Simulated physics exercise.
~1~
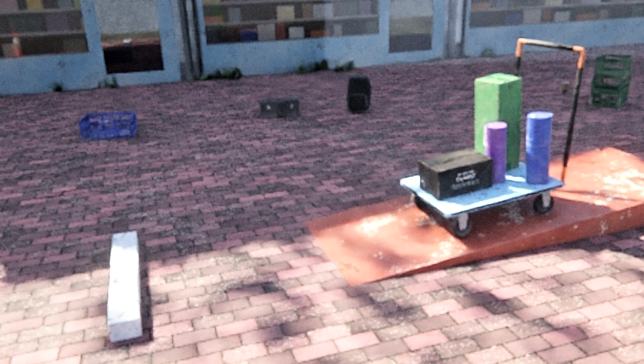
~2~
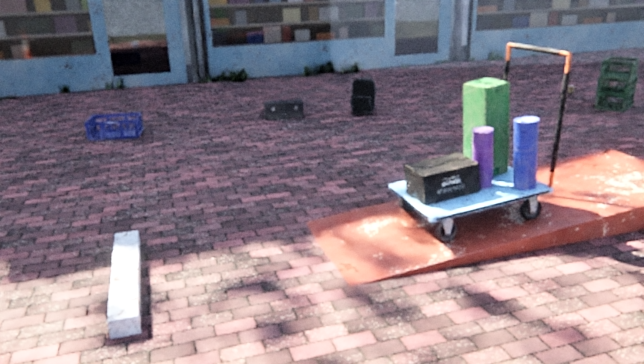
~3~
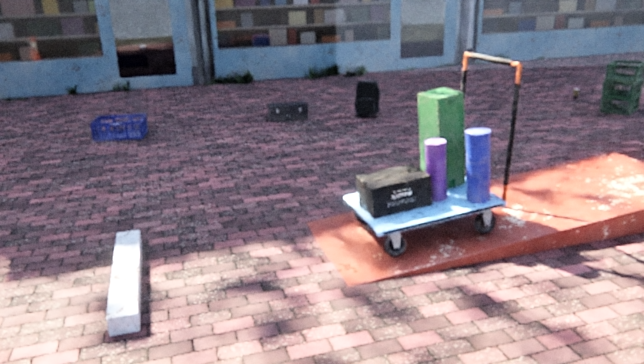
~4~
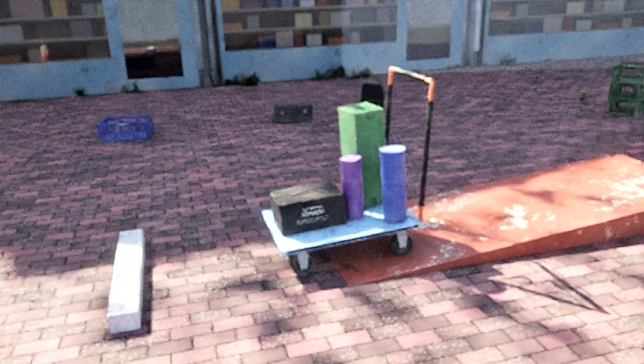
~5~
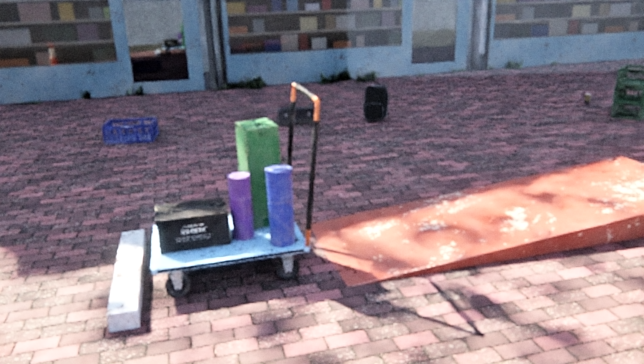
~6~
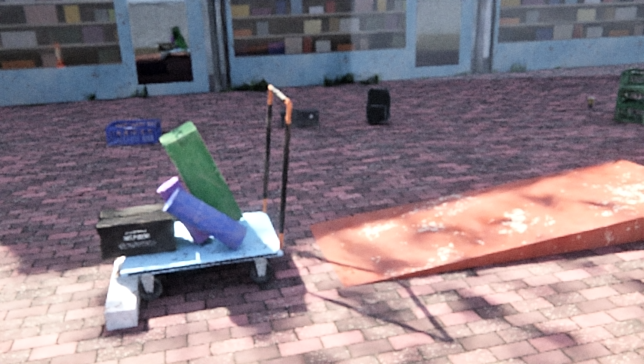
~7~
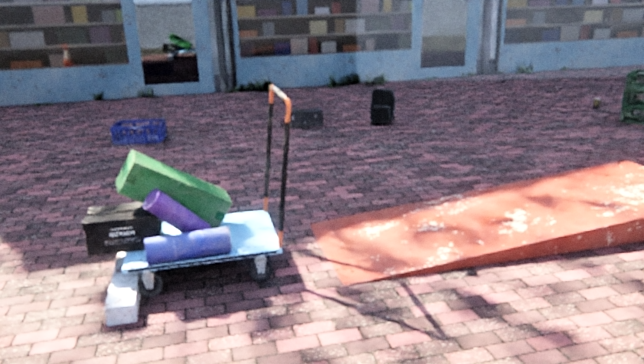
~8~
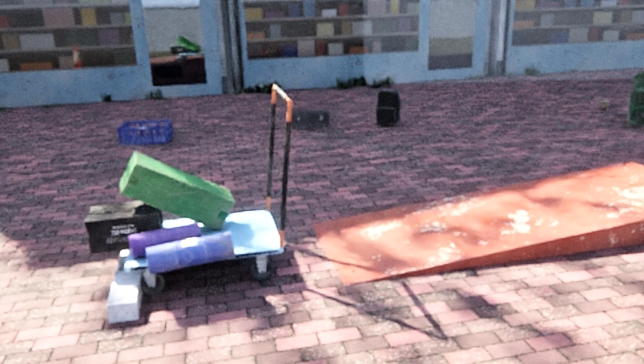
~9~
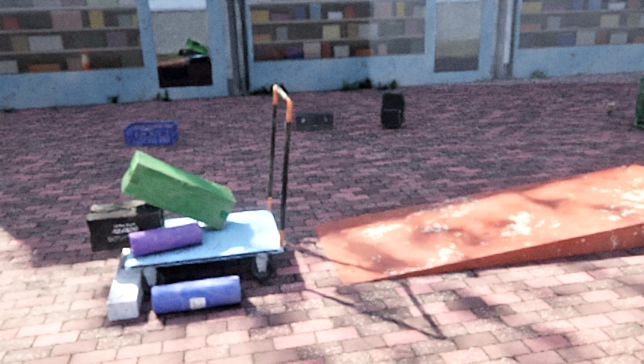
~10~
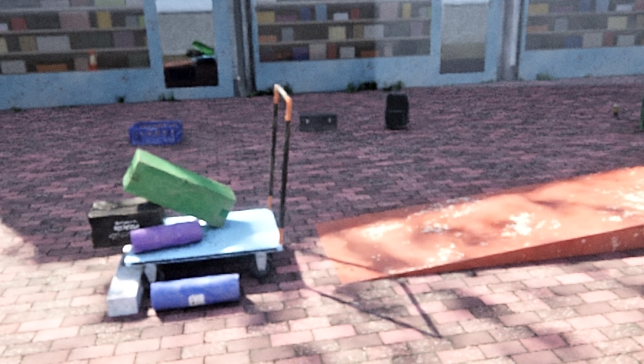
Trolley rolling left down a ramp to a kerb, boxes and canisters toppling, blue canister and black box ending on the paving.
